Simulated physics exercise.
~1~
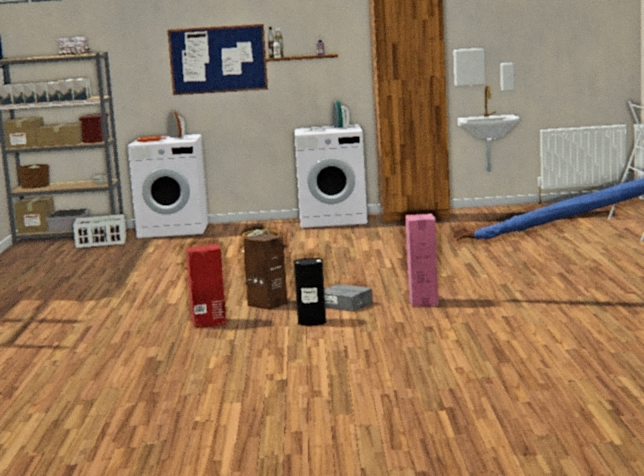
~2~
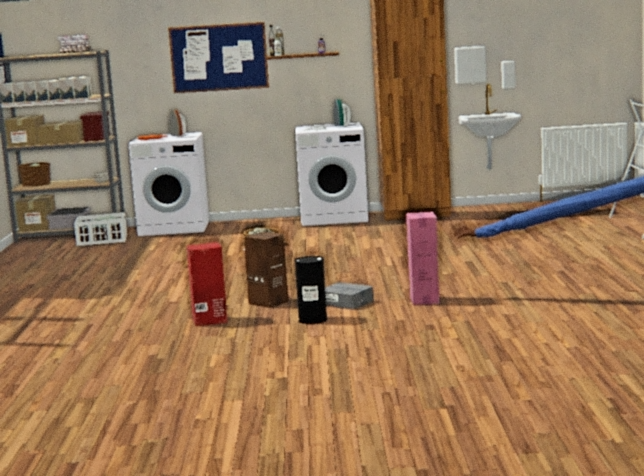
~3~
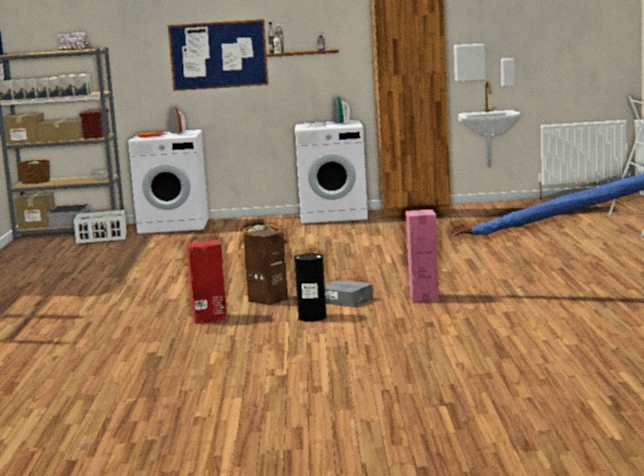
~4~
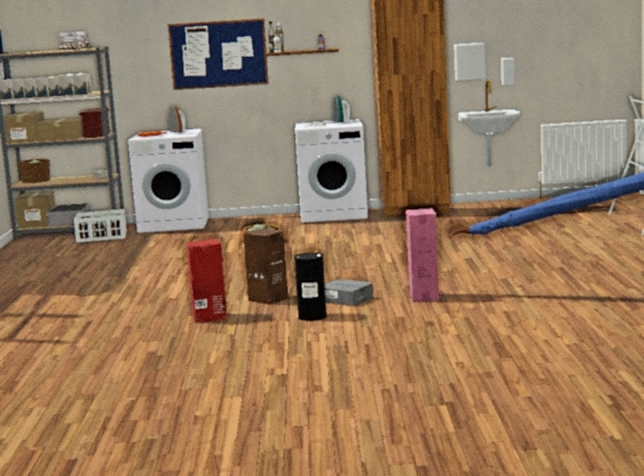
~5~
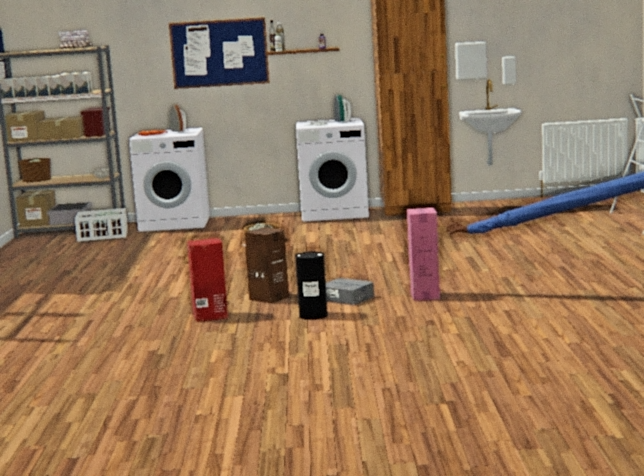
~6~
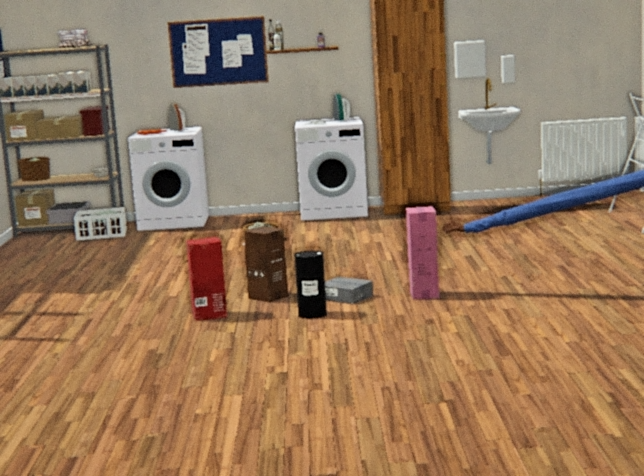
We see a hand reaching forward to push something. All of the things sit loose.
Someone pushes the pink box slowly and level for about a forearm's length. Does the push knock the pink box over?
Yes, basically it can't stay on its base here.
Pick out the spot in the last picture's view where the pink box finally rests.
Close to (373, 275) in the last picture.
Then, 1.00 s later than the last frame, pink box tilted by 23° near (404, 253).
Then, 1.40 s later than the last frame, pink box tilted by 72° near (373, 271).
When it is over, lying over on the floor, pink box. End places, in pixels of the last picture, pink box near (373, 275).
